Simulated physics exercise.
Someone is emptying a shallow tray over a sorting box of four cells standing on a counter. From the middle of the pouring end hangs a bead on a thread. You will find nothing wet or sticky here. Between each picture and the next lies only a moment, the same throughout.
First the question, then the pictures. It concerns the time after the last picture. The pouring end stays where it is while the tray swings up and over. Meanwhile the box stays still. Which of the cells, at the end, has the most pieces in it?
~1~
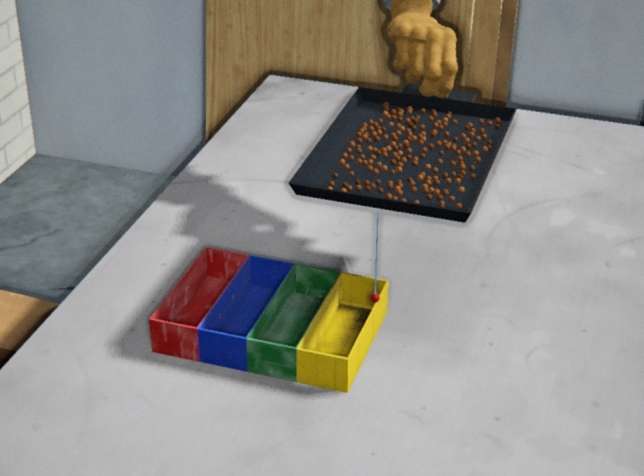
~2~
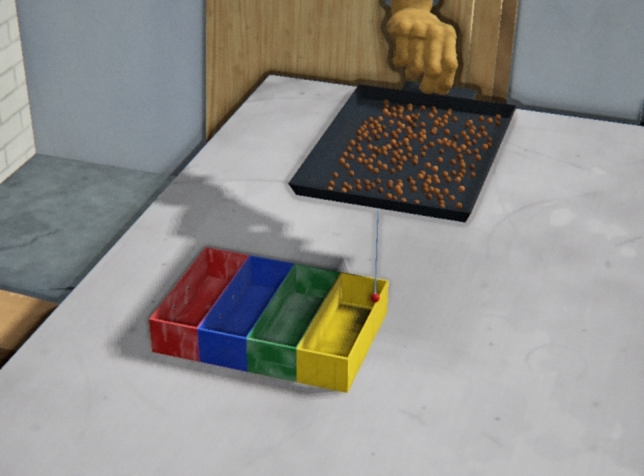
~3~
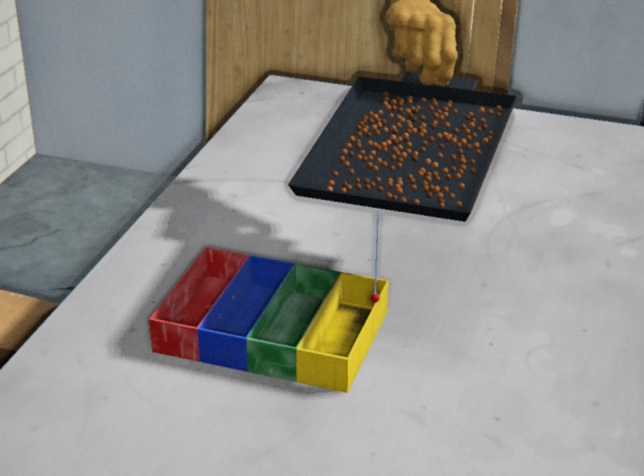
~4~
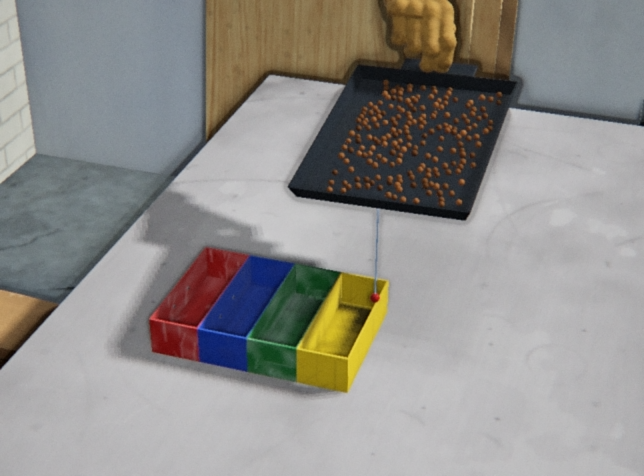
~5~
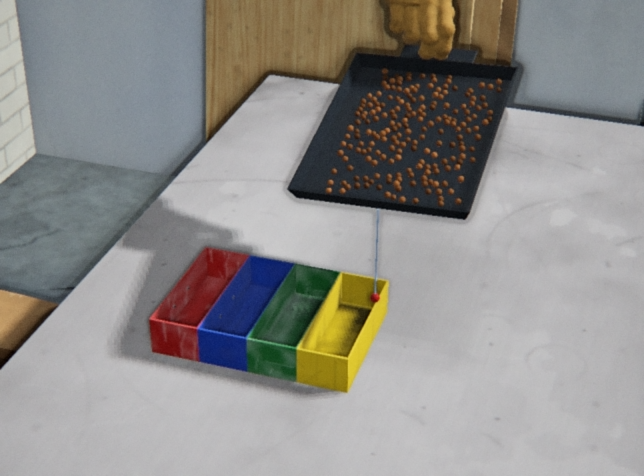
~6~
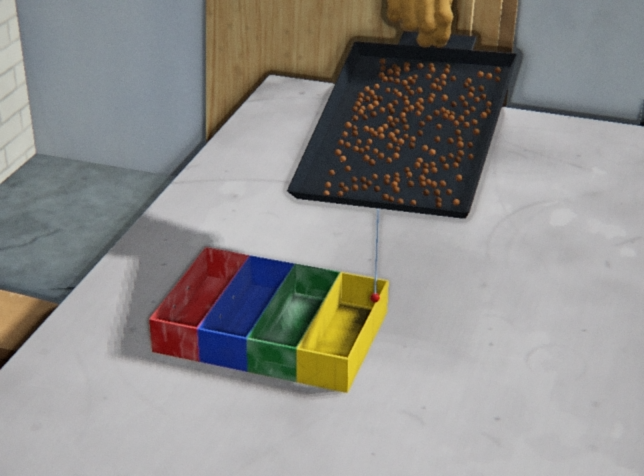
The green cell has the most pieces in it.
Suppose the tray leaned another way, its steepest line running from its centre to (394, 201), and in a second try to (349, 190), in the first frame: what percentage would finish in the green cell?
0 %, give or take, and then 80 %.
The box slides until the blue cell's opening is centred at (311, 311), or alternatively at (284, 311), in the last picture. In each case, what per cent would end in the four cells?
Result: 100 % and 100 %.
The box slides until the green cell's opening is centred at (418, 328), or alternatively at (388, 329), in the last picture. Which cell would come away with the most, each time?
The first placement favours the cell in red, while the second favours red.
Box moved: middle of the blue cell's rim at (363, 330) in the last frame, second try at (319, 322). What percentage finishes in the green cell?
First placement: Some 10 %; second placement: Some 20 %.
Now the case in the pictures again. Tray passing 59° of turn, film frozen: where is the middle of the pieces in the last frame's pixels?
The load's middle is around (339, 204).
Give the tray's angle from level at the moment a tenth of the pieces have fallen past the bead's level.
Angle: Close to 60°.
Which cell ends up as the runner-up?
That would be the cell in yellow.
Just after the last frame, tray tipped steeply; roughly two thirds on the tray; about a tenth in the green cell; just a few in the blue cell; just a few in the yellow cell; roughly a quarter falling or outside the box.
A moment on, tray tipped right over; about a tenth on the tray; roughly a third in the green cell; roughly a quarter in the yellow cell; just a few in the blue cell; just a few in the red cell; roughly a third falling or outside the box.
Further on, tray tipped past a quarter turn; roughly half in the green cell; roughly a third in the yellow cell; just a few in the blue cell; just a few in the red cell; roughly a quarter falling or outside the box.
When it is over, tray tipped past a quarter turn; roughly half in the green cell; roughly a third in the yellow cell; just a few in the blue cell; just a few in the red cell; roughly a quarter outside the box.
